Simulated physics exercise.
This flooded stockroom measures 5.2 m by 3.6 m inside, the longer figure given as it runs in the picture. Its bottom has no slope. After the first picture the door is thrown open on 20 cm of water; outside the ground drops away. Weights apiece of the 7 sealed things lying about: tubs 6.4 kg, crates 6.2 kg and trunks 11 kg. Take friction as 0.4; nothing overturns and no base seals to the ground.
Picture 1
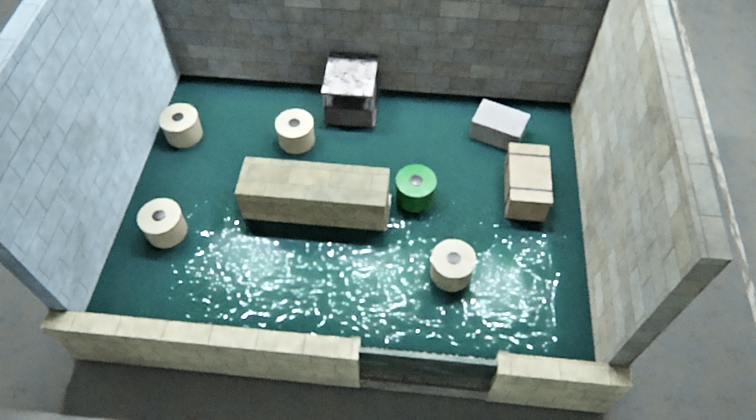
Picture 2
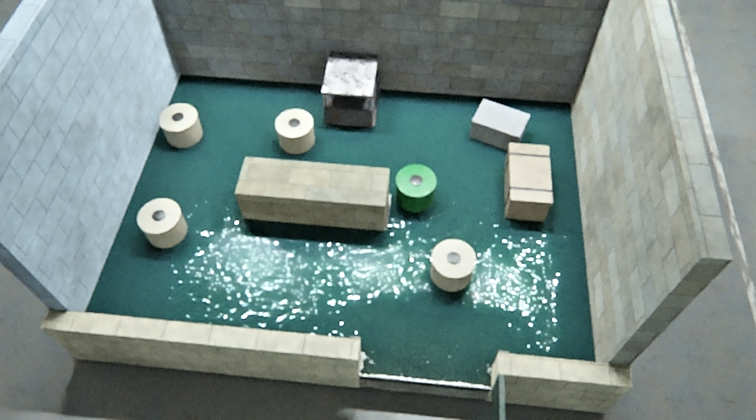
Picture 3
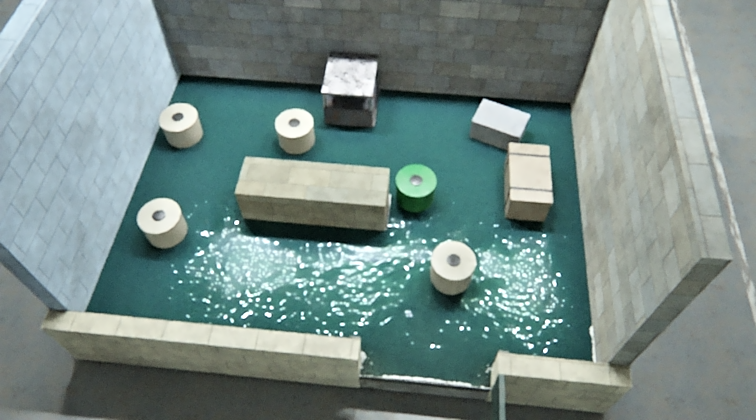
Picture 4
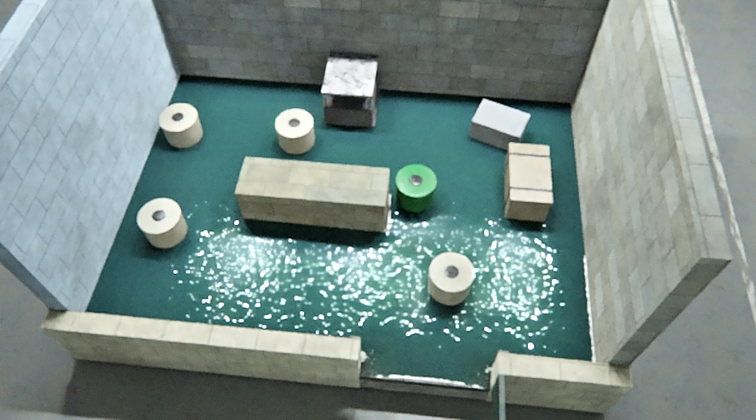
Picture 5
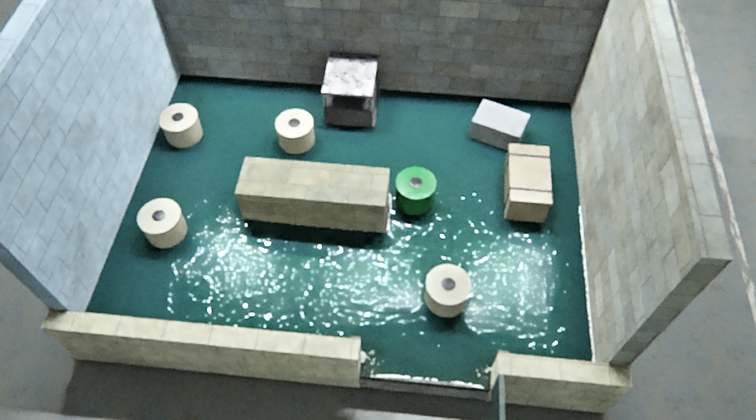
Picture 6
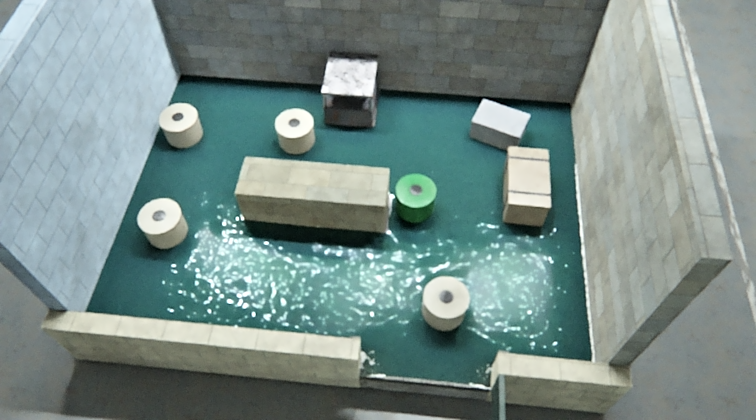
A cream drum floats near the front of a flooded, stone-walled room, seen from high above the low front wall. Three more cream drums sit left and back, around a long beige block, with a green tub beside it and dark, white and tan boxes behind and right. The front door opens, then the cream drum drifts toward the gap and the green tub edges forward, the camera still.
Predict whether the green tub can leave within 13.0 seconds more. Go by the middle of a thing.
Green tub leaves.
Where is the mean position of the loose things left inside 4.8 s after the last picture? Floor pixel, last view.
Around (364, 224).
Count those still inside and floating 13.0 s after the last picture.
4 of them.
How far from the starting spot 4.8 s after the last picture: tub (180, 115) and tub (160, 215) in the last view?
In turn: 30 cm, 60 cm.
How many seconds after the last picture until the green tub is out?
Near 5.5 s.
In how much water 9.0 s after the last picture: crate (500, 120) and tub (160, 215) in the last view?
About 13 and 13 cm.
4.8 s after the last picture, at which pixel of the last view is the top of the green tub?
Near (424, 311).
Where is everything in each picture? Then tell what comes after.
The green tub at (416, 180), afloat; 20 cm deep round most things; 0 of 7 have shifted, in the first frame.
The green tub at (416, 180) floats; 20 cm deep round most things; 0 of 7 have shifted, in the second frame.
The green tub at (416, 180) floats; 20 cm deep round most things; 0 of 7 have shifted, in the third frame.
The green tub at (416, 180), afloat; about 3310 L in view; 1 of 7 have shifted, in the fourth frame.
The green tub at (416, 183), afloat; about 3260 L in view; 1 of 7 have shifted, in the fifth frame.
The green tub at (416, 190), afloat, 12 cm from its start; 20 cm deep round most things; 2 of 7 have shifted, in the sixth frame.
Then, 1.0 s after the last picture the green tub is near (414, 213), 0.4 m from its start, afloat; 0 of 7 are out; 7 afloat.
Then, 4.8 s after the last picture the green tub is near (424, 311), 1.5 m from its start, afloat; 1 of 7 are out; 6 afloat.
Then, 9.0 s after the last picture the green tub has gone out; 2 of 7 are out; 5 afloat.
Then, 13.0 s after the last picture the green tub has gone out; 3 of 7 are out; 4 afloat.
